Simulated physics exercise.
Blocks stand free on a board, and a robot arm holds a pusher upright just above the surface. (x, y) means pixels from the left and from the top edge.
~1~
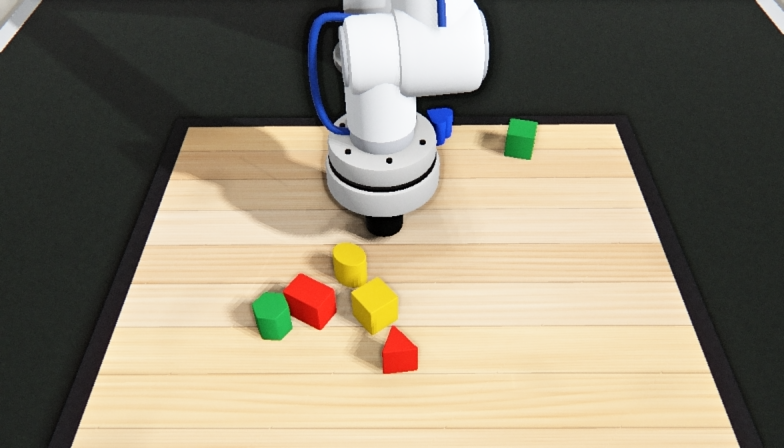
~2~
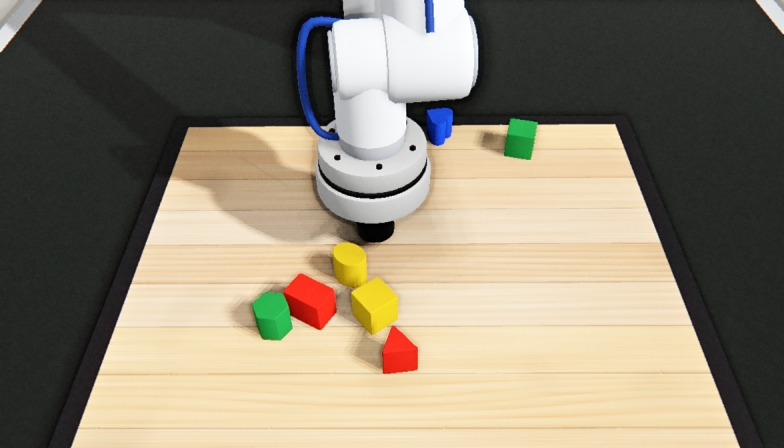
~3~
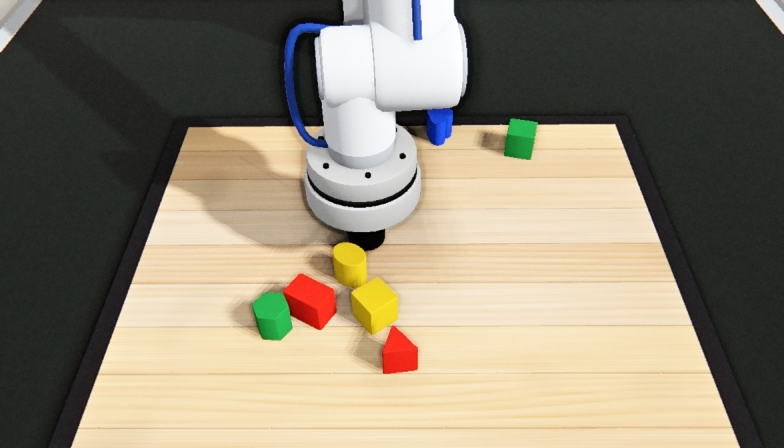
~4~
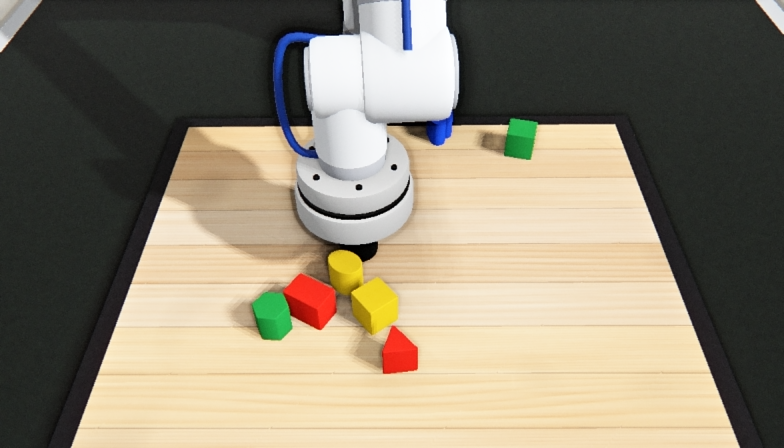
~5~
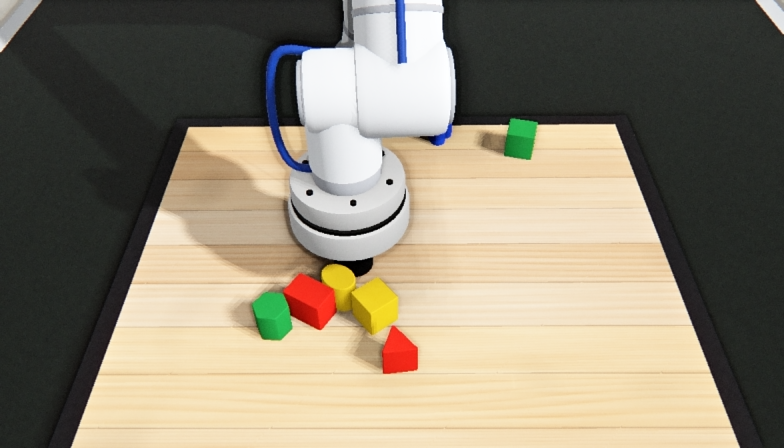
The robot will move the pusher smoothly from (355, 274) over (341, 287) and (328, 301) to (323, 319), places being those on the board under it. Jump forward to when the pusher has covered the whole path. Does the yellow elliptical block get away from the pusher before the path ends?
My answer is no.
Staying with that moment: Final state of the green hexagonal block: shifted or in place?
The green hexagonal block will not stay where it is.
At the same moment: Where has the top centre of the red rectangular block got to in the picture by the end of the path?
My estimate: (282, 322).
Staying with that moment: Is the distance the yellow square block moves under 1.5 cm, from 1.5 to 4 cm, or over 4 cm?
It ends within 1.5 cm of its spot.
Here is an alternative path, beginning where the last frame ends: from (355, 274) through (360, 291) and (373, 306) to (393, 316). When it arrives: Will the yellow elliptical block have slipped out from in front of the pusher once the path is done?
My answer is yes.
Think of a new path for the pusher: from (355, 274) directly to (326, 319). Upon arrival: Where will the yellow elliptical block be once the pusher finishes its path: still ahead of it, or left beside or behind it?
Still leading.
On the path given first. Halfway along, pusher (333, 283); green hexagonal block (261, 308); red rectangular block (294, 307), turned 45° clockwise; yellow elliptical block (328, 300), turned 30° anticlockwise.
At the end, pusher (321, 308); green hexagonal block (251, 313), turned 25° clockwise; red rectangular block (282, 322), turned 60° clockwise; yellow elliptical block (330, 324), turned 70° anticlockwise; yellow square block still.
